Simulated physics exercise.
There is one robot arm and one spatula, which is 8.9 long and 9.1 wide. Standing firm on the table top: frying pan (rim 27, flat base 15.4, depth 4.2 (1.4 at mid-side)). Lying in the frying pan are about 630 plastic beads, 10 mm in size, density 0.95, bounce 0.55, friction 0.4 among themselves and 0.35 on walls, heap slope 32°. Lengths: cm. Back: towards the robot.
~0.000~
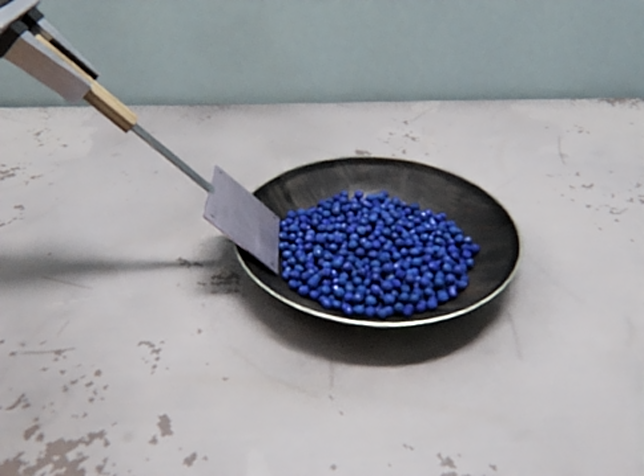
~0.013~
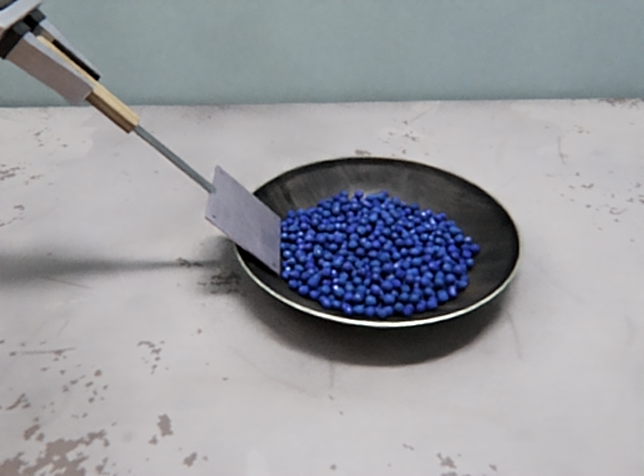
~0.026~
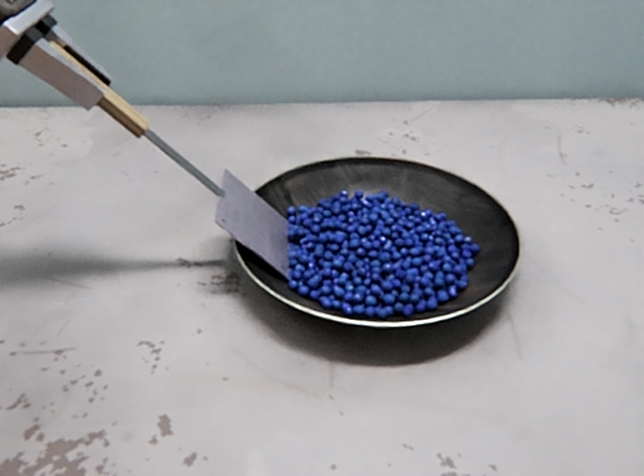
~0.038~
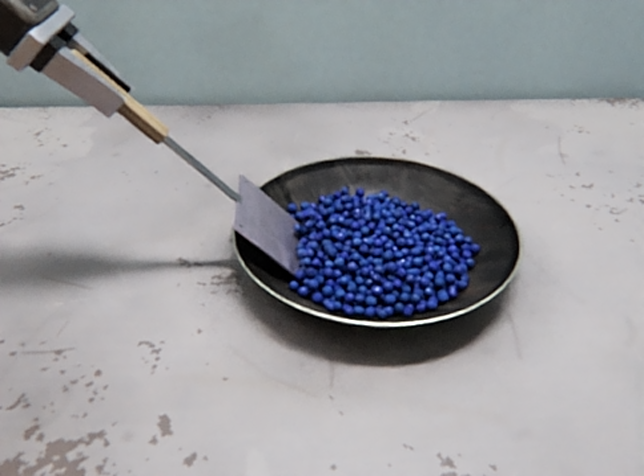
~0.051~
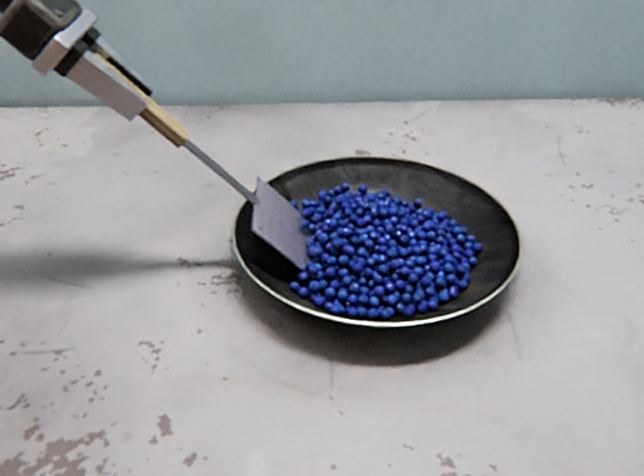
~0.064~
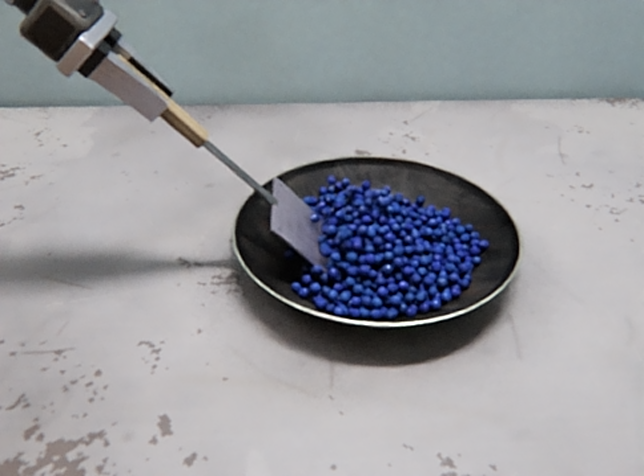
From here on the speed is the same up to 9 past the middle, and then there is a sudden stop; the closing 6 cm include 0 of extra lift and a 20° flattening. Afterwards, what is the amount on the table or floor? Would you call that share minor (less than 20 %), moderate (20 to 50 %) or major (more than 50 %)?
I would call it moderate.
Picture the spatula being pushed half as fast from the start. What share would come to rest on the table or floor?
I'd expect near 15 per cent.
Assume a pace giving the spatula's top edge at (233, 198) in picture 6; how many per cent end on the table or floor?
Share: Roughly 10 %.
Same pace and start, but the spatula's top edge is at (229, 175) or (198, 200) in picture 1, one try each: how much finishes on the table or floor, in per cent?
About 35 and 20 per cent.
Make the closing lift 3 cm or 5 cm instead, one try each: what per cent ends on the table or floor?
Estimates, in order: 30 % then 30 %.
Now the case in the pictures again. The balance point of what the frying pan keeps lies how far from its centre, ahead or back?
It sits near 4.5 centimetres ahead of centre.
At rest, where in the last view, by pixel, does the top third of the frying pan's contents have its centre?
Pixel estimate: About (470, 228).
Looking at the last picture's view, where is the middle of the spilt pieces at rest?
In the last view, it's around (595, 245).
After 0.09 s, sloping 48°, highest piece 10 above the table; 625 in the frying pan, 1 on the blade or in flight.
After 0.13 s, sloping 43°, highest piece 13 above the table; 624 in the frying pan, 2 on the blade or in flight.
After 0.34 s, sloping 28°, highest piece 5 above the table; 460 in the frying pan, 157 on the table or floor, 9 on the blade or in flight.
After 1.39 s, sloping 28°, highest piece 5 above the table; 455 in the frying pan, 171 on the table or floor.
In the end, 455 in the frying pan, 171 on the table or floor. That is 27 % on the table or floor.
